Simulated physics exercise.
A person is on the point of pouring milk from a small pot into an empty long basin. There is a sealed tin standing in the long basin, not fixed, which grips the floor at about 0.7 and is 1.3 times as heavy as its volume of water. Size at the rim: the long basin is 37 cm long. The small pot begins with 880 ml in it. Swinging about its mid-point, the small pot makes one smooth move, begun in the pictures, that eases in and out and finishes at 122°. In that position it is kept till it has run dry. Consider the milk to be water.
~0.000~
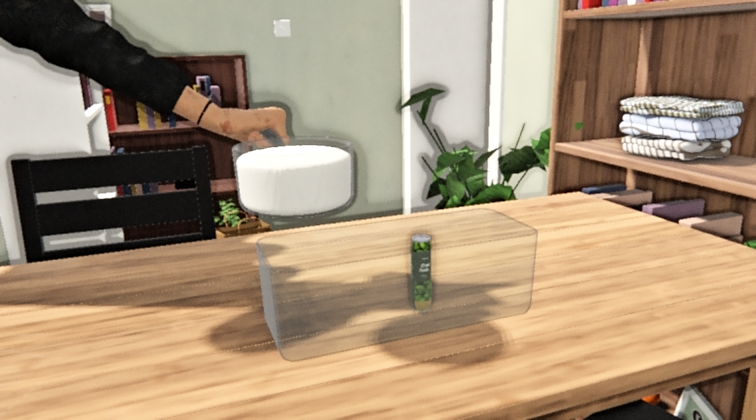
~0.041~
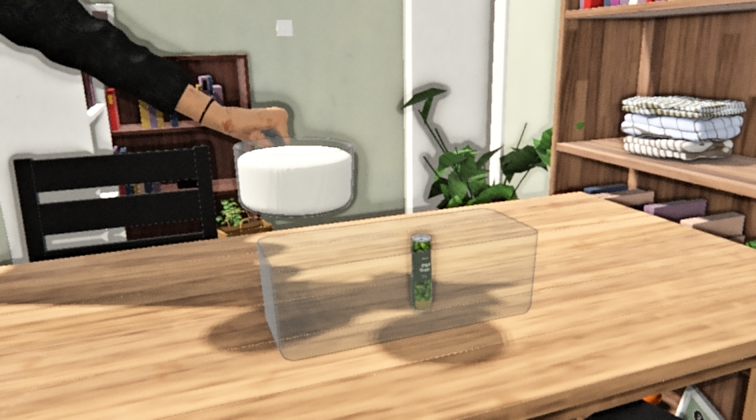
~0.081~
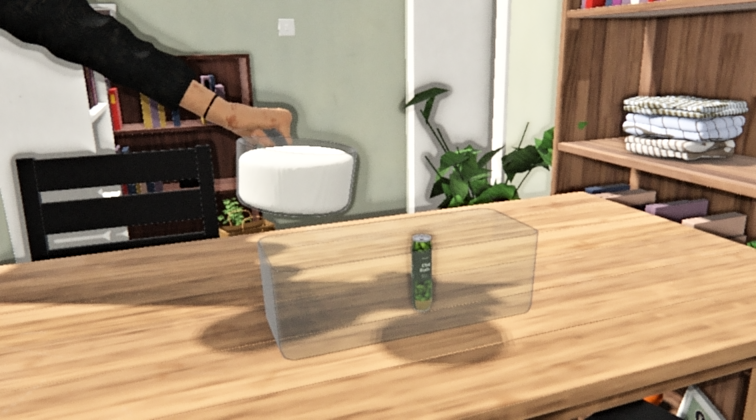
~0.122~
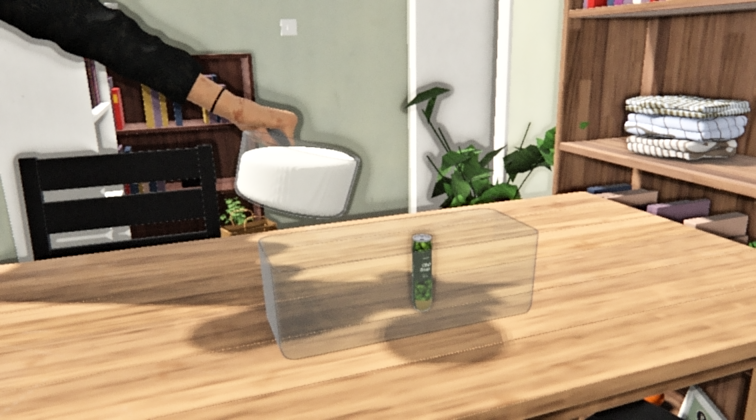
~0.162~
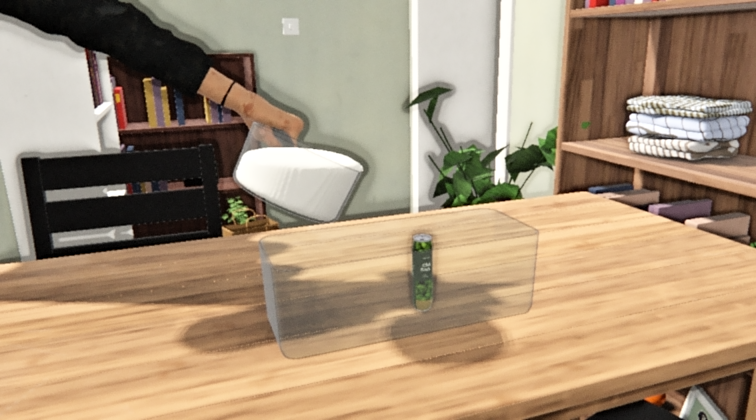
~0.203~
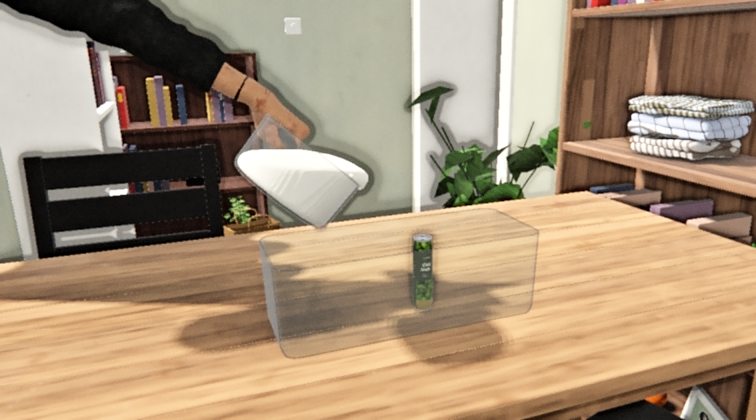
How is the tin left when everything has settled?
It is left standing.
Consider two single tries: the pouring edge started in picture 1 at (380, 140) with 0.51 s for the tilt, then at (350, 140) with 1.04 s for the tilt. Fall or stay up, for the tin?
Run one: It tumbles. Run two: It does not tip.
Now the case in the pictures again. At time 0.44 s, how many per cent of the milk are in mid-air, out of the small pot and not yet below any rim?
Roughly 20 percent.
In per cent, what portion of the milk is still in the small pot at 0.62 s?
Near 1 in a hundred.
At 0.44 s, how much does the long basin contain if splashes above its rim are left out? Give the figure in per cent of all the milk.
Close to 70 in a hundred.
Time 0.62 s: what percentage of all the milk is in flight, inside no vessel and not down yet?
Something like 3 per cent of the total.
After 0.44 s the tilt is 117° and 11 per cent is still to pour; the tin stands where it began.
After 0.62 s the tilt is 122° and 1 per cent is still to pour; the tin stands where it began.
After 0.81 s the tilt is 122° and 0 per cent is still to pour; the tin stands where it began.
After 1.01 s the tilt is 122° and 0 per cent is still to pour; the tin stands where it began.
In the end the tin stands where it began.
